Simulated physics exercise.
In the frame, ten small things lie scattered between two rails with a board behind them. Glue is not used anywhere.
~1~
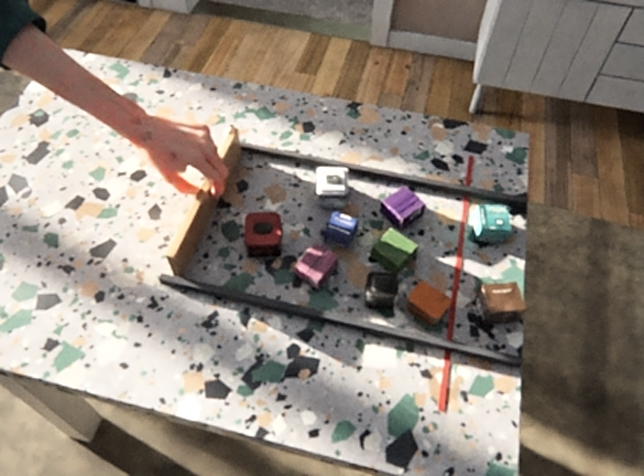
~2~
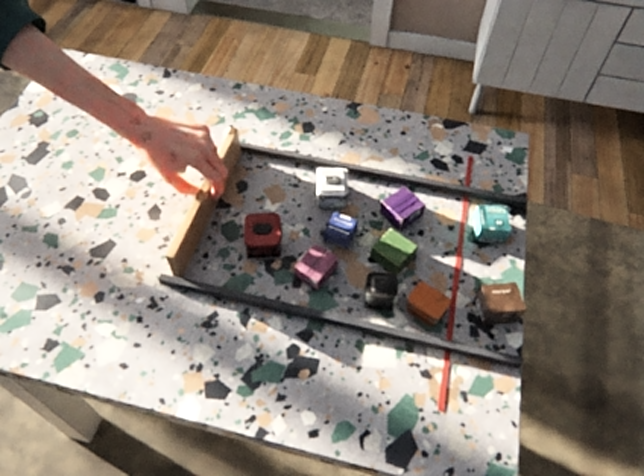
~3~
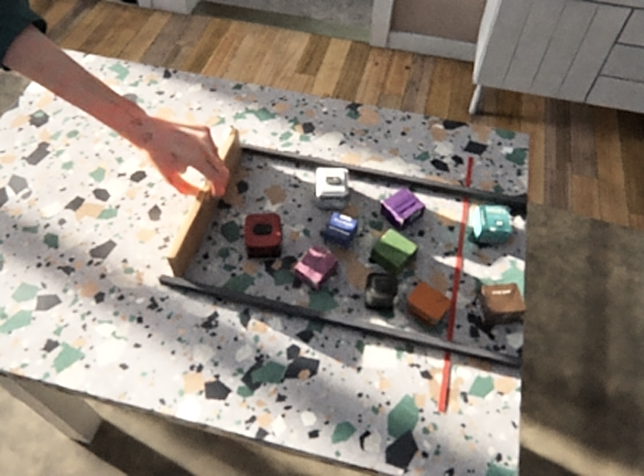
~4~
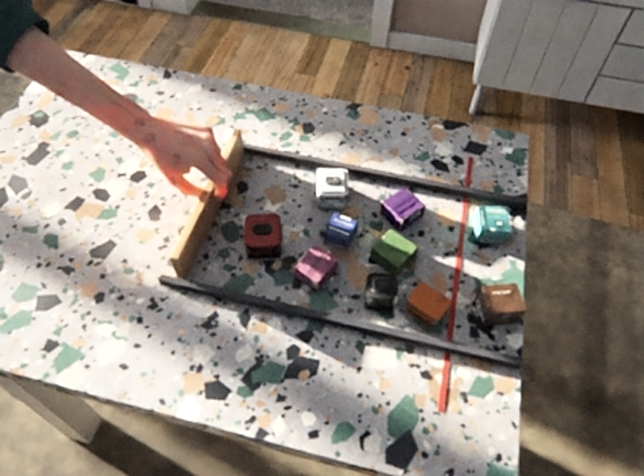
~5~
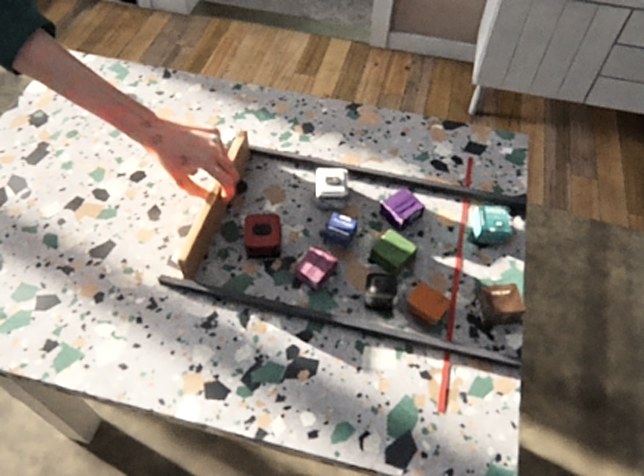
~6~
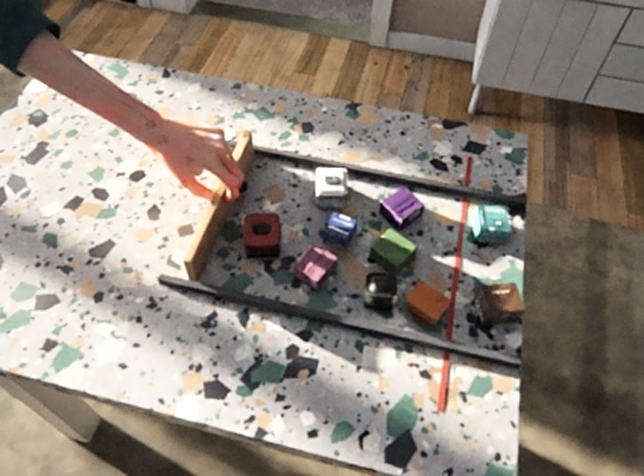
On a speckled tabletop, a hand held a wooden board behind ten small colourful objects scattered between two dark rails, then nudged it slightly to the right while the objects stayed still.
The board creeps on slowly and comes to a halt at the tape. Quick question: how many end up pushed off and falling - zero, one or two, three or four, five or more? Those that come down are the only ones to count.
Looks like the tally of pieces that topple off is three or four there.
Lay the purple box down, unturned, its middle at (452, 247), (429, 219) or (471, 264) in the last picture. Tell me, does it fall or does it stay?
In that order, it stays on; is kept; falls.
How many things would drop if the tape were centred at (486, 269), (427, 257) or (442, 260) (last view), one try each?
Counts per try, in order: 7 / 1 / 2.
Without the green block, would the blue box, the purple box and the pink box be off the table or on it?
Blue box: Still there. Purple box: Still there. Pink box: Still there.
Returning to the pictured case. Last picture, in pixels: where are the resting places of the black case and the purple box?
First at (527, 341); second at (510, 226).
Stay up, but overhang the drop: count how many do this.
3.
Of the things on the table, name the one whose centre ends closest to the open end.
It would be the black case.
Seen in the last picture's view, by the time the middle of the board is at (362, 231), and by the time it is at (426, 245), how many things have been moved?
That gives 8 for the first and 10 for the second.
Early on, none off yet; brown box at rest near (499, 304); turquoise box at rest near (490, 224); orange case at rest near (427, 305).
A while later, none off yet; brown box at rest near (499, 304); turquoise box at rest near (490, 224); orange case travelled about its own width near (459, 319).
Further along, none off yet; brown box travelled a little near (514, 300); turquoise box travelled a little near (507, 229); orange case travelled well along near (525, 345).
Finally, the number that fall off is three or four; lost, orange case, turquoise box and brown box.
